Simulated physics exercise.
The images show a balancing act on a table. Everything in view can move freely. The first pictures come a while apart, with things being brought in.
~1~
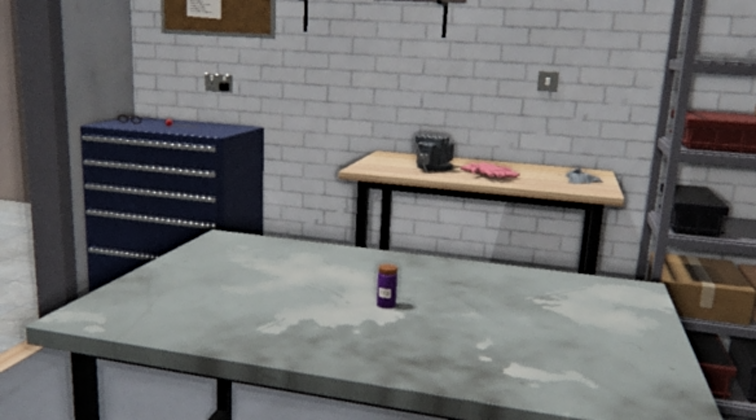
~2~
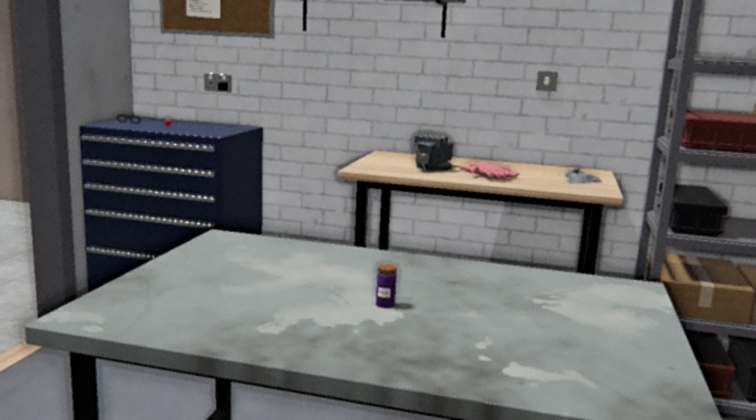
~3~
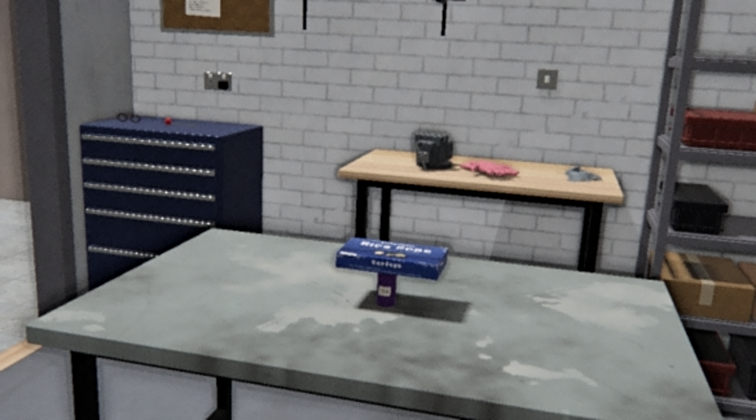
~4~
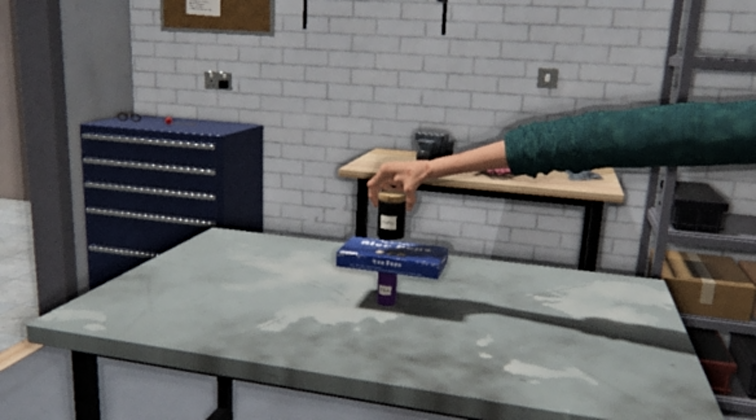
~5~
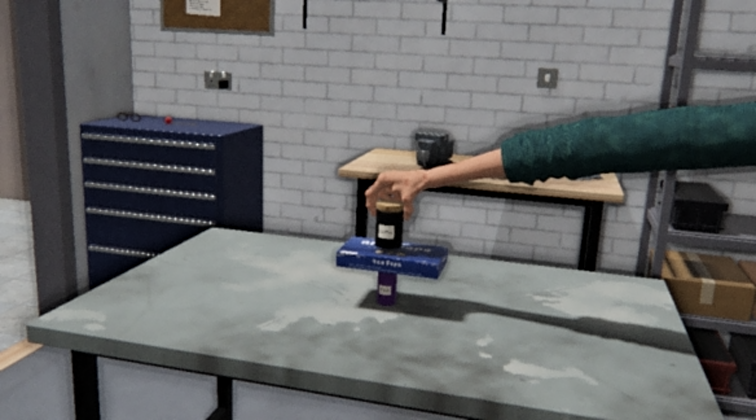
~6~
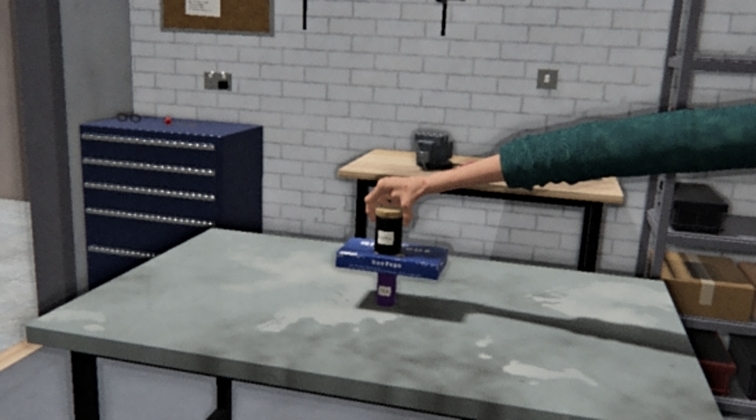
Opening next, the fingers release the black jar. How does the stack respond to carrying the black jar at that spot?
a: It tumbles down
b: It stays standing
b.
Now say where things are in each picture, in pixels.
The last thing is not in view yet; purple shaker (387, 286), in the first picture.
The last thing is not in view yet; purple shaker (386, 286), in the second picture.
The last thing is not in view yet; purple shaker (387, 284), in the third picture.
Coming down; black jar (392, 215); purple shaker (387, 283), in the fourth picture.
Coming down; black jar (389, 224); purple shaker (387, 283), in the fifth picture.
Set down, still held; black jar (389, 230); purple shaker (387, 284), in the sixth picture.
Then, 0.70 s after the last picture, nothing has stirred.
Then, 1.70 s after the last picture, black jar resting near (389, 231).
At rest, all 3 in place. Seen from the same camera at the end, black jar near (389, 231). The stack stays up.
